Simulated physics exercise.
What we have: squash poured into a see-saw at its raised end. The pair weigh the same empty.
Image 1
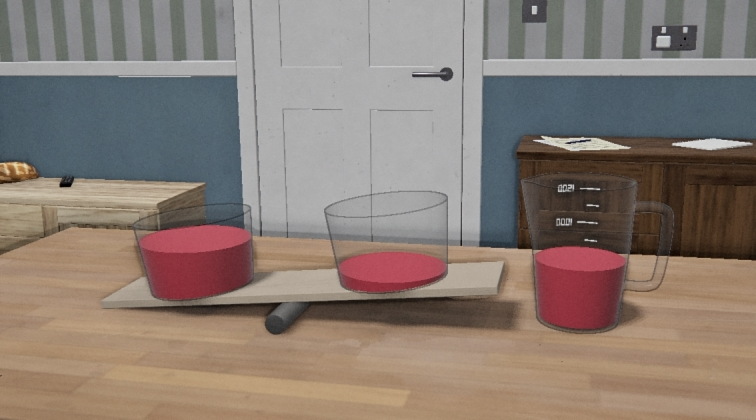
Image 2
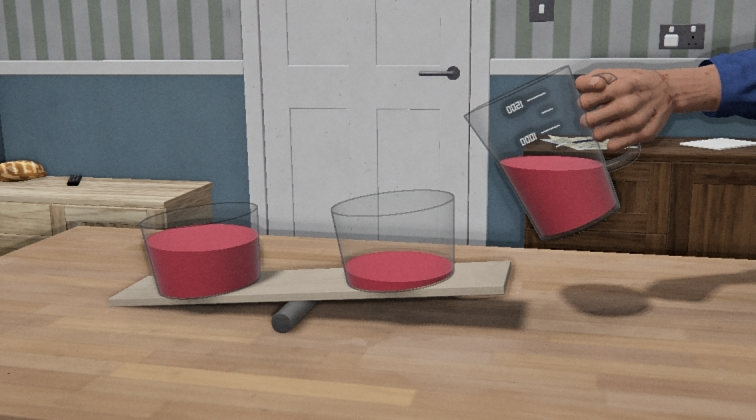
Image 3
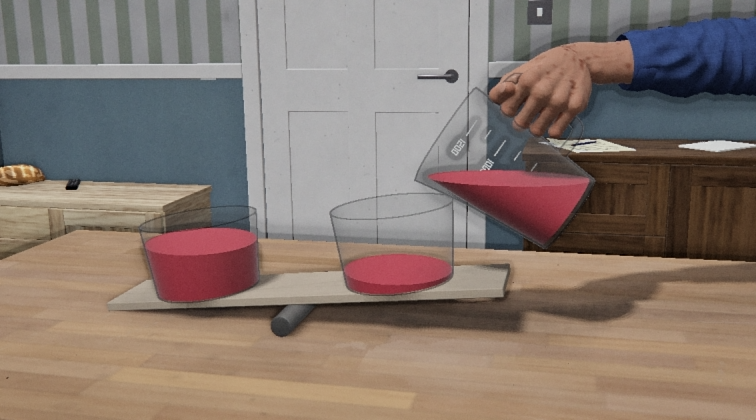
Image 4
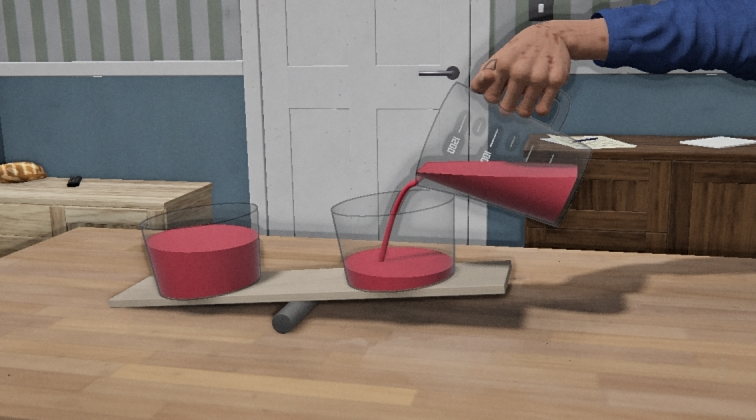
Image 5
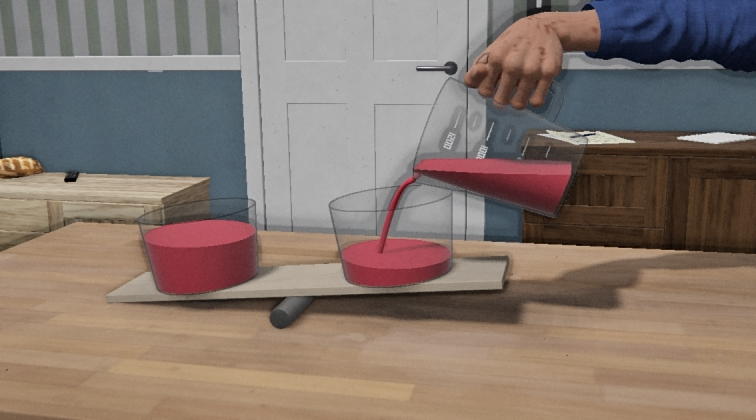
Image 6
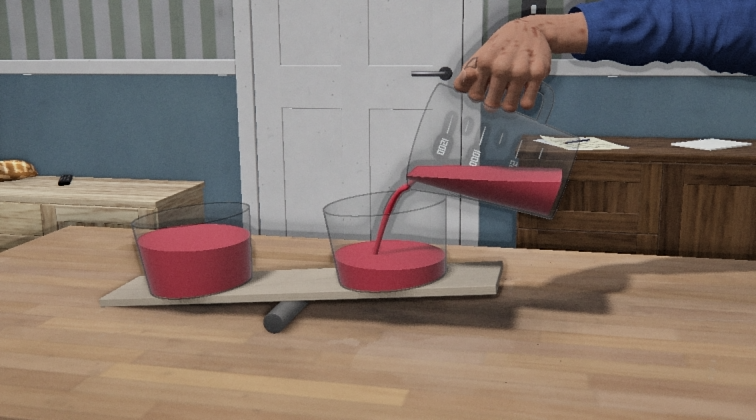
A hand lifted a jug of red squash from the table, tilted it over the nearly empty right tub on the seesaw's raised end, and poured in a stream, raising the level there.
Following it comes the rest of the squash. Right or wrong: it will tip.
Wrong.
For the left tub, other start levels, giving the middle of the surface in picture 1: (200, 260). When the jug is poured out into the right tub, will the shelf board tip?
Given that level, I'd expect it to seesaw across.
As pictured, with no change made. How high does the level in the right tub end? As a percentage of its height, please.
It stands at around 50 per cent of the height.
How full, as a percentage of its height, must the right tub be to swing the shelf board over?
Filled to about 70 percent.
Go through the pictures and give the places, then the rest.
Nothing is moving yet; jug (580, 249) about half full; right tub (390, 239) nearly empty, raised; left tub (198, 250) about two thirds full, on the low side, in the first frame.
The jug is picked up; round bar (284, 321); right tub nearly empty, surface at (399, 267), in the second frame.
The jug leans over the right tub; jug (505, 170) tipped 55° with all of its load; right tub (395, 241) nearly empty, in the third frame.
The squash is flowing; round bar (285, 321); right tub nearly empty, surface at (399, 262); left tub about two thirds full, surface at (203, 238), in the fourth frame.
The squash is flowing; jug (498, 151) tipped 70° with about three quarters of its load; right tub (394, 234) about a quarter full, in the fifth frame.
The squash is flowing; round bar (276, 321); right tub about a quarter full, surface at (390, 255); left tub about two thirds full, surface at (195, 238), in the sixth frame.
Next, the right tub is about a third full; the shelf board leans as before.
After that, the right tub is about half full; the shelf board leans as before.
Finally, the right tub is about half full; the shelf board leans as before.
